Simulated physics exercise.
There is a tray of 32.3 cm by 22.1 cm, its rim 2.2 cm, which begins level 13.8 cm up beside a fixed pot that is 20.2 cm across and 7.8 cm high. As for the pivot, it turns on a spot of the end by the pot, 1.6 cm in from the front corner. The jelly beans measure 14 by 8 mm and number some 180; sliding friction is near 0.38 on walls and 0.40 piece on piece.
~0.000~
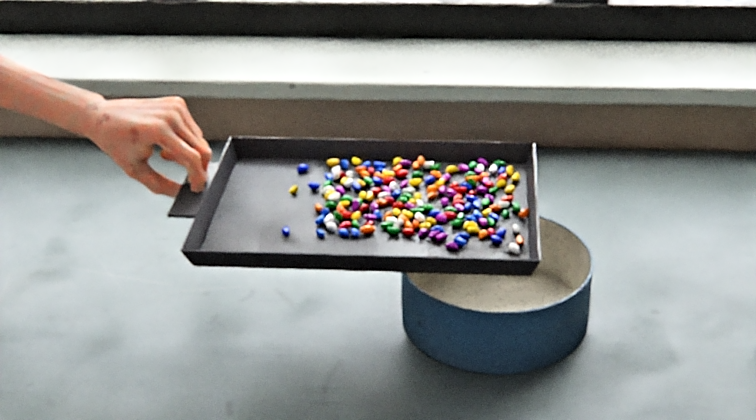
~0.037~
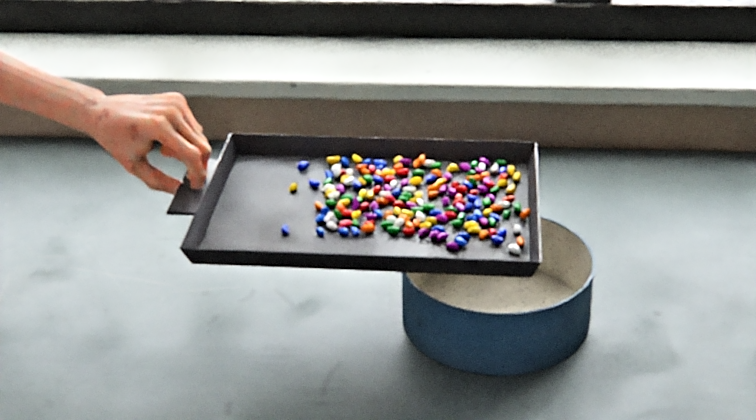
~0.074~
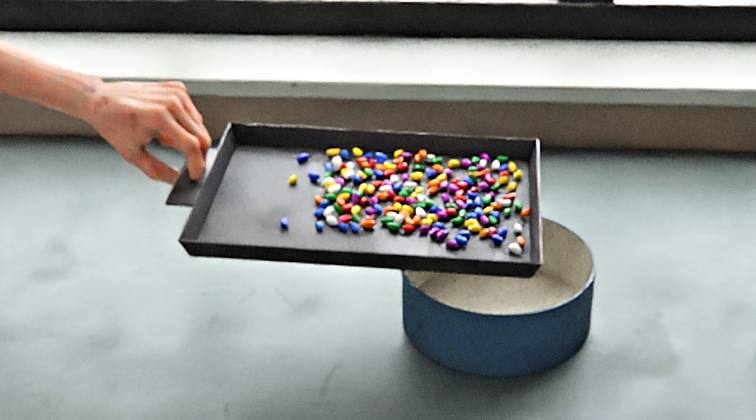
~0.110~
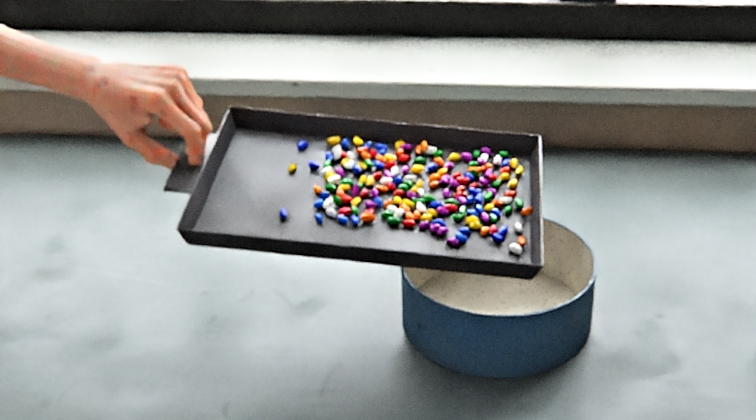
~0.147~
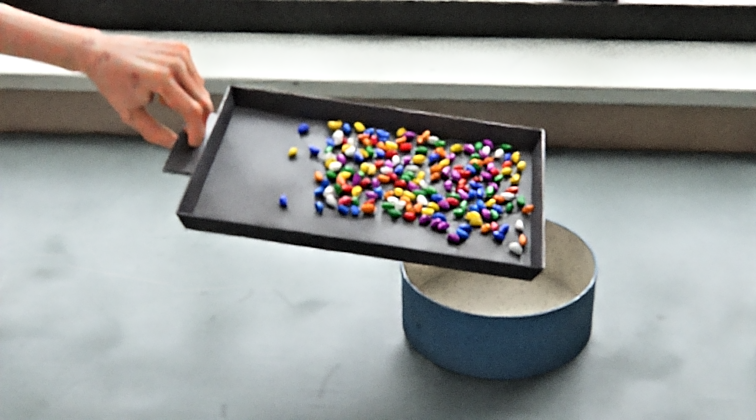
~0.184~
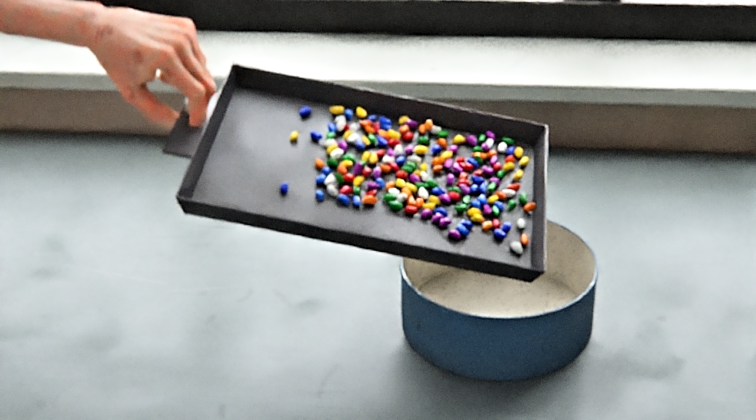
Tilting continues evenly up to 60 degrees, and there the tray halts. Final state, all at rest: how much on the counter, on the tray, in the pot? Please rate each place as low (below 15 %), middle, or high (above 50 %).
Counter: High, tray: Middle, pot: Low.
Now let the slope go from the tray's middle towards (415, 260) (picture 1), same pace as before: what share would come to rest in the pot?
Some 0 per cent.
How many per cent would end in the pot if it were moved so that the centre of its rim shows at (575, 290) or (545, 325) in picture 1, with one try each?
Some 40 and 65 per cent.
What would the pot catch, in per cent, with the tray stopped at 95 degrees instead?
0 per cent.
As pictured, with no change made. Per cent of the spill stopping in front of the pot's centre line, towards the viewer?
100 %.
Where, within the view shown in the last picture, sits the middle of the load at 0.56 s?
My estimate is roughly (515, 186).
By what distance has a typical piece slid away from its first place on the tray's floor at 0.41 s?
Displacement on the tray: Roughly 2 cm.
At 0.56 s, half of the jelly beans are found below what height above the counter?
About 20 cm.
Then, at 0.41 s, tilt 37 degrees; the tray holds 100 %, the pot 0 %.
After 0.56 s, tilt 53 degrees; the tray holds 100 %, the pot 0 %.
Then, at 0.83 s, tilt 60 degrees; the tray holds 45 %, the pot 0 %.
In the end, at 2.2 s, counter 65 %, tray 35 %, pot 0 %.
